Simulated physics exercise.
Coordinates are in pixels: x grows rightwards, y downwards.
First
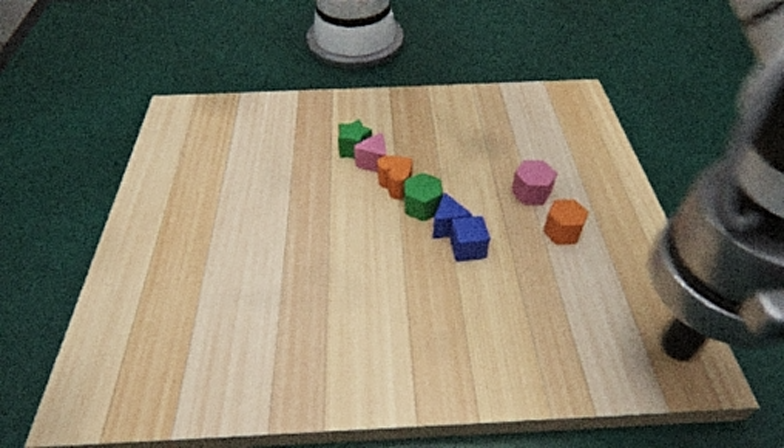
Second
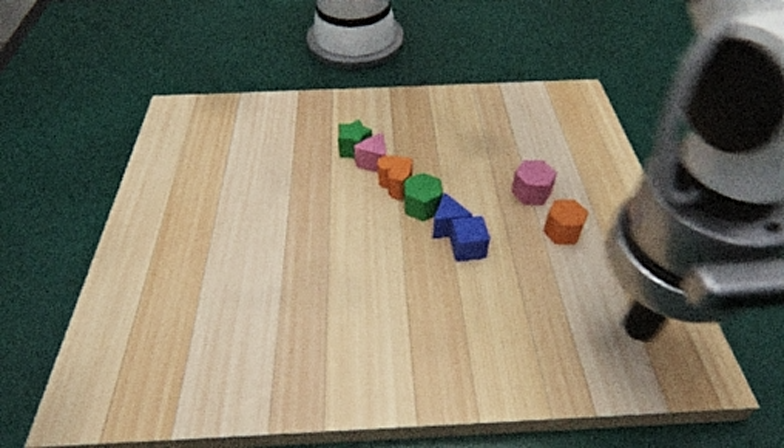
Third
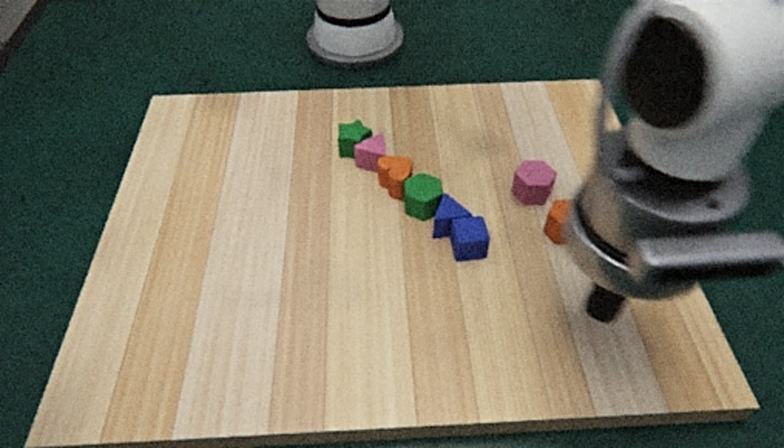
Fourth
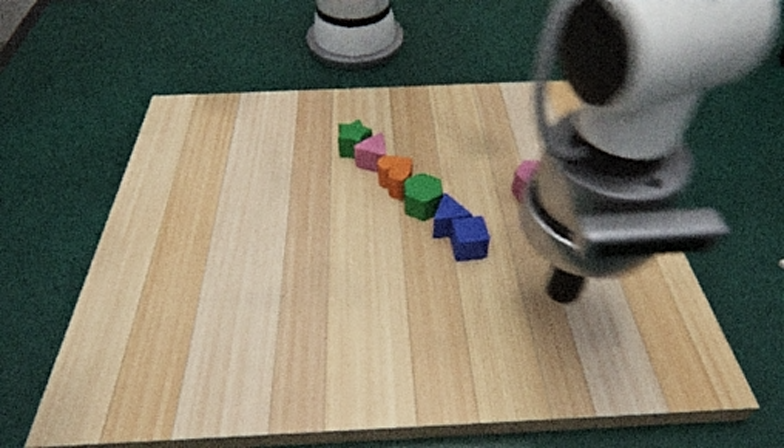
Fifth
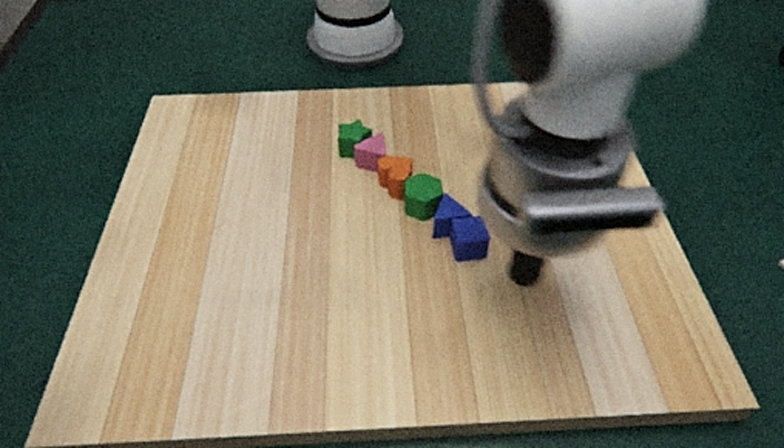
A robot arm moved steadily from the right side of a wooden board, left and slightly upward, passing in front of the pink and orange blocks, while the diagonal row of colorful blocks stayed still.
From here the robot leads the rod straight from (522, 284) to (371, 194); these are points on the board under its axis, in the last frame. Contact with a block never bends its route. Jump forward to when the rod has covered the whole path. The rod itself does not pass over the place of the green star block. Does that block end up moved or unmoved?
Once the path ends, it is somewhere new.
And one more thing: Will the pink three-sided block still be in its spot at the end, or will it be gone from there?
It gets moved.
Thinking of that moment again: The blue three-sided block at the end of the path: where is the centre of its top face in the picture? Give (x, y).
It will likely be found at (450, 182).
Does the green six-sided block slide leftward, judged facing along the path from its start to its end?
No - that is not the case.
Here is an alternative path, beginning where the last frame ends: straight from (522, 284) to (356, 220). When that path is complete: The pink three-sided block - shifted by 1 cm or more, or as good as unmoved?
The block stays on its spot.
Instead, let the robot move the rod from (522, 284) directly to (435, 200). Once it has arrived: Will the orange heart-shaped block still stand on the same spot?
In short: No.
On the path given first. One third of the way, rod (468, 241); green six-sided block (419, 181), turned 35° anticlockwise; blue three-sided block (449, 190); blue square block (444, 210).
Two thirds of the way, rod (416, 211); pink three-sided block (373, 140), turned 15° anticlockwise; green six-sided block (410, 159), turned 20° anticlockwise; blue three-sided block (450, 182), turned 25° clockwise; blue square block (396, 180), turned 15° clockwise.
At the end, rod (370, 183); green star block (349, 122); pink three-sided block (373, 133); green six-sided block (409, 150); blue three-sided block (450, 182), turned 25° clockwise; blue square block (362, 152), turned 50° clockwise.
